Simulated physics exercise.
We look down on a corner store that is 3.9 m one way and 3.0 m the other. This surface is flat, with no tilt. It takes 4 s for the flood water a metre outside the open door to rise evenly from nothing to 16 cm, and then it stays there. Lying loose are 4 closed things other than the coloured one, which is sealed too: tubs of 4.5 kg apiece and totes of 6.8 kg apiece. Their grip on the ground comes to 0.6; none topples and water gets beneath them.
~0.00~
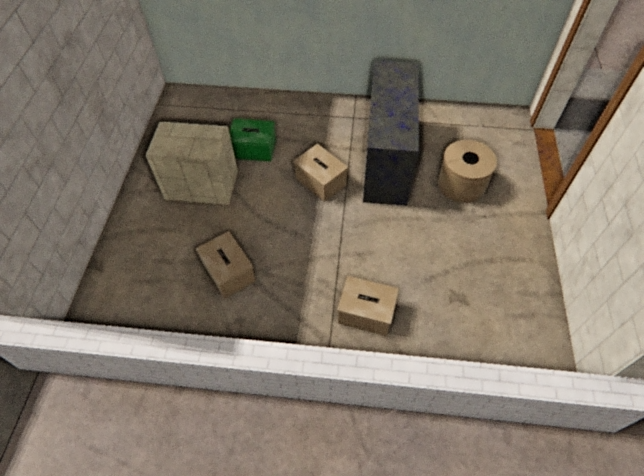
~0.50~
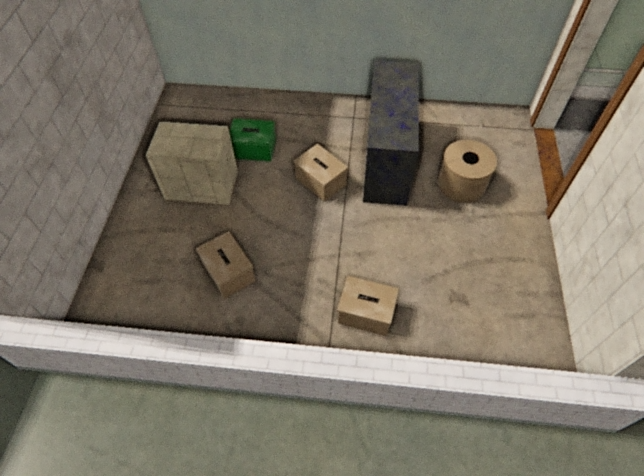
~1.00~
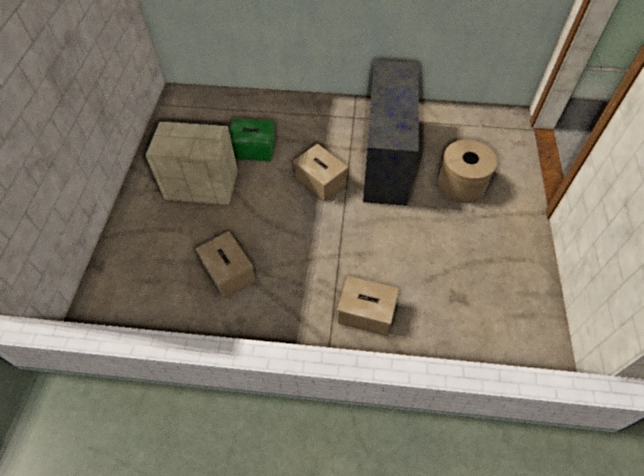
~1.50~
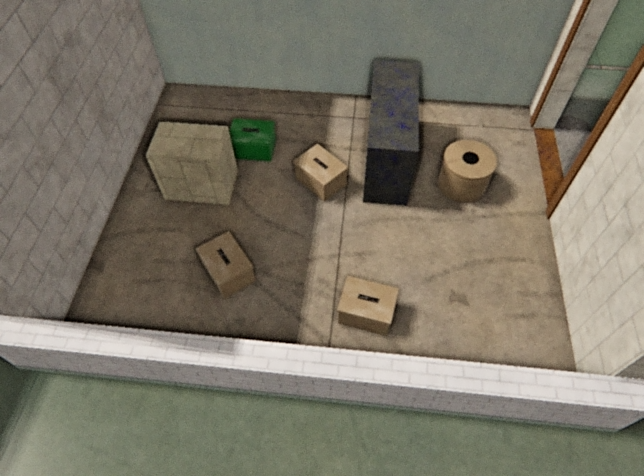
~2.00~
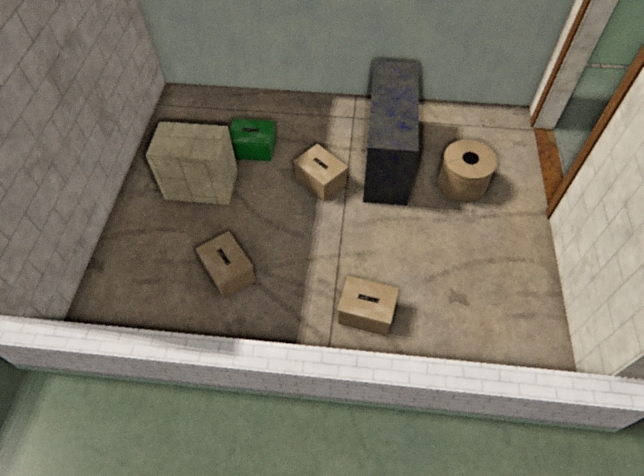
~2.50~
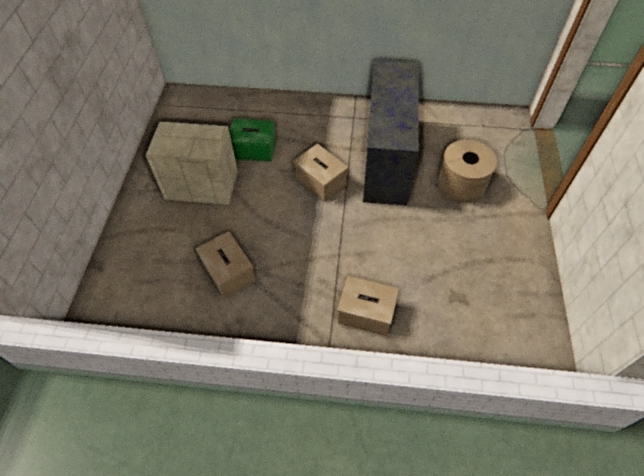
Shallow water spreads over the floor outside the low white wall, then a thin patch slips through the doorway at right, while the green box, three tan boxes, round tub, dark cabinet and pale block stay still.
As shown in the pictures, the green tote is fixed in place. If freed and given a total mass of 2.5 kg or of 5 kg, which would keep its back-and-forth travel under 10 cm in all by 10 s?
Only 5 kg would.
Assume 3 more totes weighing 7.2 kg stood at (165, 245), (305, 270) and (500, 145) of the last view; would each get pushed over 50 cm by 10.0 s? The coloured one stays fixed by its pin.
The first comes out below the threshold, the second below the threshold, the third above the threshold.
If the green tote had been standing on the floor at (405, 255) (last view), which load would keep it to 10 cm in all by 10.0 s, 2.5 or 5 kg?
It turns out that no load succeeds.
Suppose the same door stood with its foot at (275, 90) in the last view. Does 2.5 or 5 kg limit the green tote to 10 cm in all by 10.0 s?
Answer: No option succeeds.
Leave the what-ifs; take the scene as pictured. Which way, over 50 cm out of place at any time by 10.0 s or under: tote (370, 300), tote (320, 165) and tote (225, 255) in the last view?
Reading the three in turn gives surpassed, not surpassed and not surpassed.
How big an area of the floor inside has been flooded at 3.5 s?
About 1.5 m2 is covered.
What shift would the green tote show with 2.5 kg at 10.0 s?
Shift: About 30 cm.
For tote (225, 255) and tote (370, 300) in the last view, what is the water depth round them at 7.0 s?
About 2 and 4 cm.
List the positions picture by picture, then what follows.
In the first frame, the green tote at (251, 131) rests on the ground; 0.0 m2 under water; 0 of 5 have shifted.
In the second frame, the green tote at (251, 131) rests on the ground; 0.0 m2 under water; 0 of 5 have shifted.
In the third frame, the green tote at (251, 131), on the bottom; water covers 0.0 m2; 0 of 5 have shifted.
In the fourth frame, the green tote at (251, 131) rests on the ground; 0.0 m2 under water; 0 of 5 have shifted.
In the fifth frame, the green tote at (251, 131), on the bottom; 0.0 m2 under water; 0 of 5 have shifted.
In the sixth frame, the green tote at (251, 131) rests on the ground; 0.2 m2 under water; 0 of 5 have shifted.
After 3.5 s the green tote would be 0 cm from its start with 2.5 kg and 0 cm from its start with 5 kg; 0 cm of water round it then.
After 4.5 s the green tote would be 0 cm from its start with 2.5 kg and 0 cm from its start with 5 kg; 0 cm of water round it then.
After 7.0 s the green tote would be 12 cm from its start with 2.5 kg and 0 cm from its start with 5 kg; 2 cm of water round it then.
After 10.0 s the green tote would be 34 cm from its start with 2.5 kg and 0 cm from its start with 5 kg; 3 cm of water round it then.
